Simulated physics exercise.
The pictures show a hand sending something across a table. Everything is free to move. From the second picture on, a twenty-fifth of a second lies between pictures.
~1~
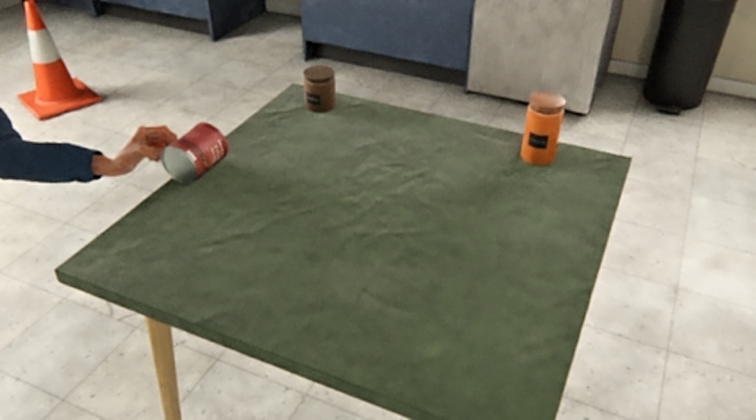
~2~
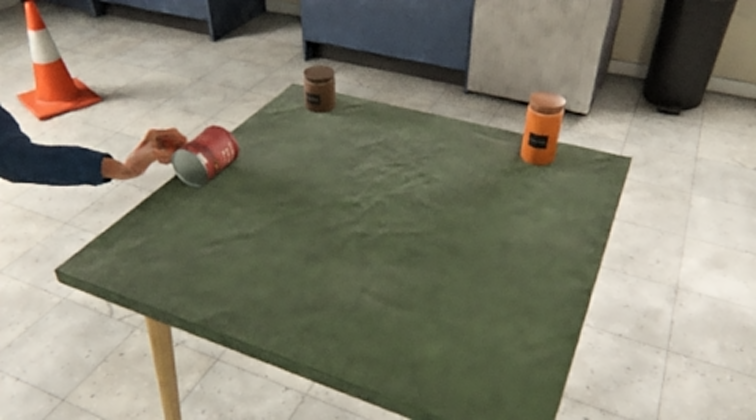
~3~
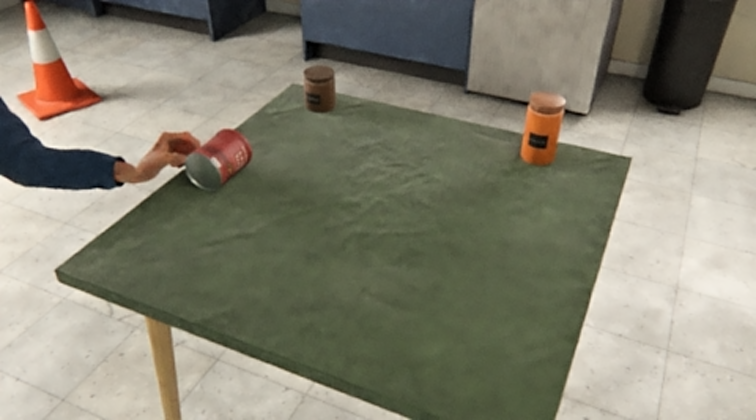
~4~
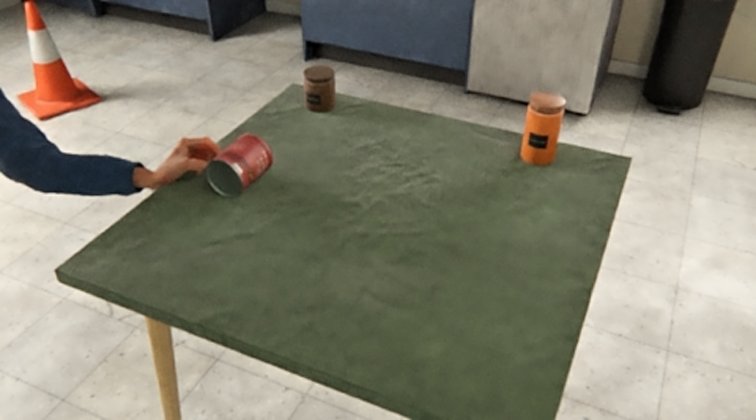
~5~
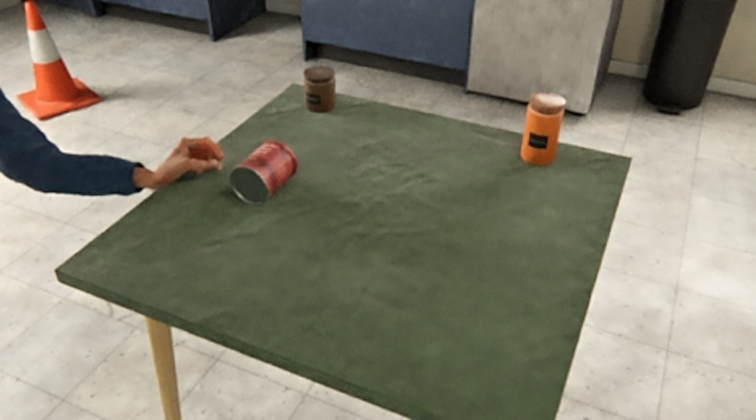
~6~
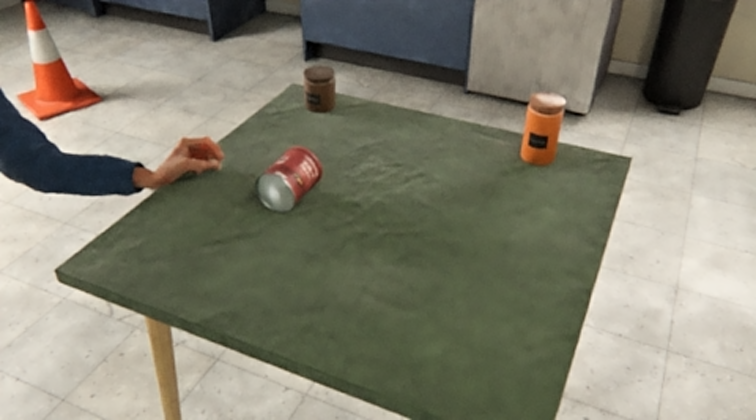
A hand pushes a red tin rightward across a green table and releases it rolling.
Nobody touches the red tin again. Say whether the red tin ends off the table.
The red tin drops to the floor.
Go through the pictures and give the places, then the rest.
In the first frame, under the hand; red tin (195, 153).
In the second frame, under the hand; red tin (206, 156).
In the third frame, under the hand; red tin (219, 160).
In the fourth frame, red tin (239, 165).
In the fifth frame, red tin (264, 173) shifted about its own width.
In the sixth frame, red tin (289, 179) shifted about its own width.
Then, 0.30 s on from there, red tin shifted well along near (490, 235).
Then, 0.70 s on from there, red tin now off the table.
Then, 1.10 s on from there, things are still on the move.
In the end, off the table, red tin.
